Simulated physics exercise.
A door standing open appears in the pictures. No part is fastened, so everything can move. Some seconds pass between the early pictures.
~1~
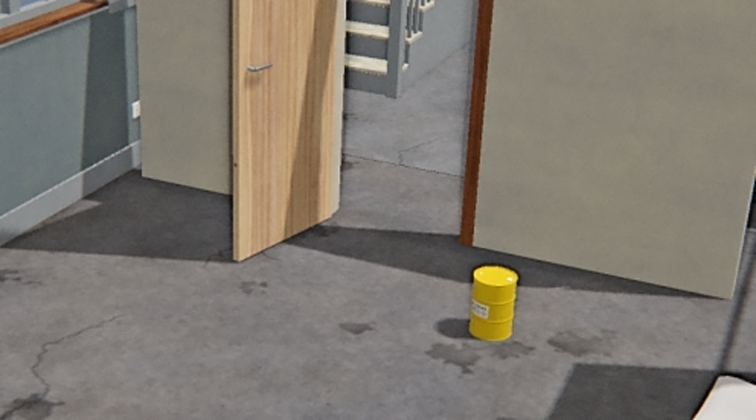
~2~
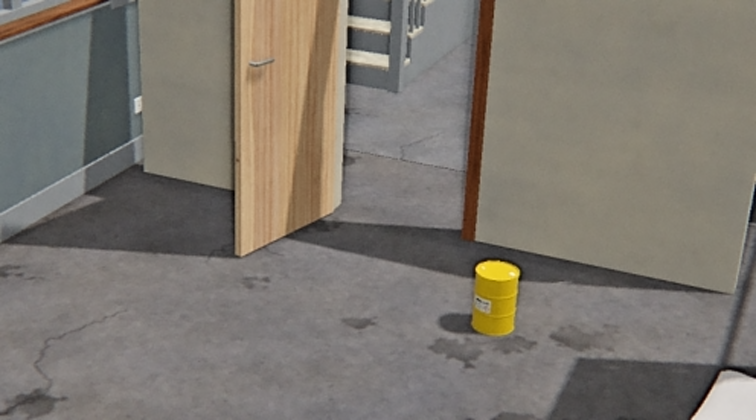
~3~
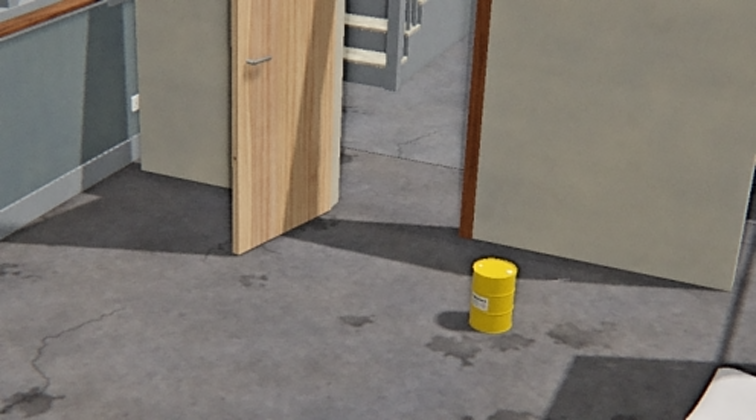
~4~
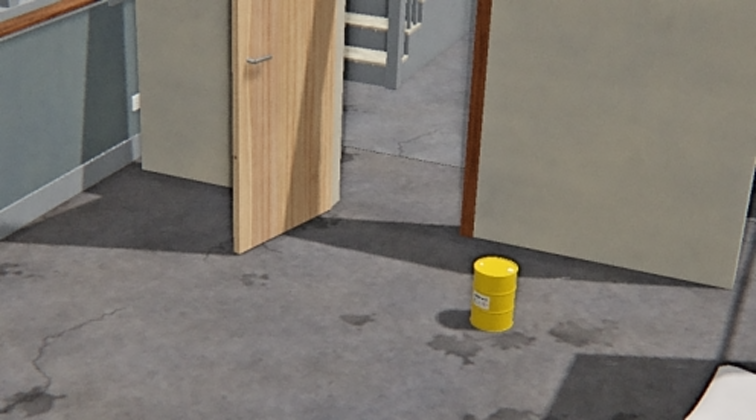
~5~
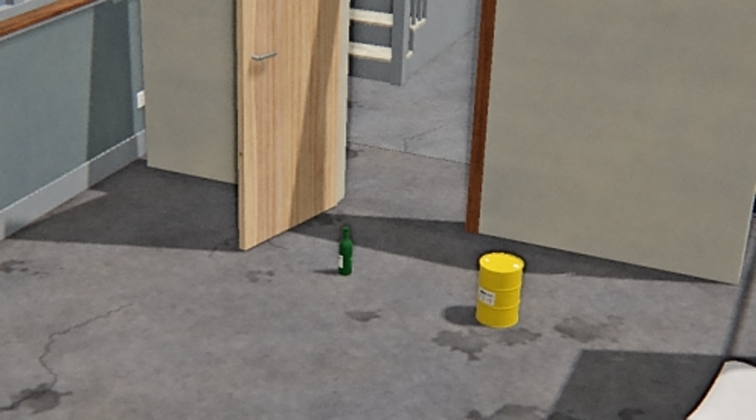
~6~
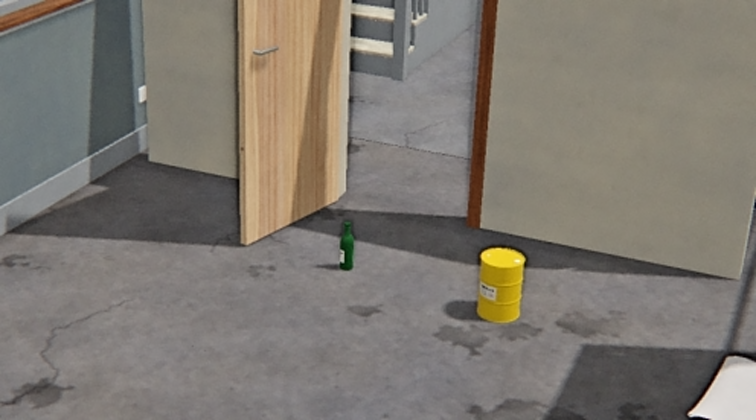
At the start, a wooden door stands wide open in a gray room, with a yellow canister on the floor to its right. The door and canister stay still while the view shifts very slightly. Later, a green bottle appears upright between them, and it too remains still.
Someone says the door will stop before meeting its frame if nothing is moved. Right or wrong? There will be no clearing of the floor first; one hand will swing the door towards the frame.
Wrong.
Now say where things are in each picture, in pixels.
In the first picture, door wide open and still; yellow canister (493, 303).
In the second picture, door wide open and still; yellow canister (495, 298).
In the third picture, door wide open and still; yellow canister (493, 296).
In the fourth picture, door wide open and still; yellow canister (494, 294).
In the fifth picture, door wide open and still; yellow canister (499, 290).
In the sixth picture, door wide open and still; green bottle (347, 246); yellow canister (500, 285).
Then, 0.90 s after the last picture, door 83° open.
Then, 1.70 s after the last picture, door 50° open.
Then, 2.40 s after the last picture, door 19° open.
At rest, door 0° open; both in place. Seen from the same camera at the end, green bottle near (347, 246).
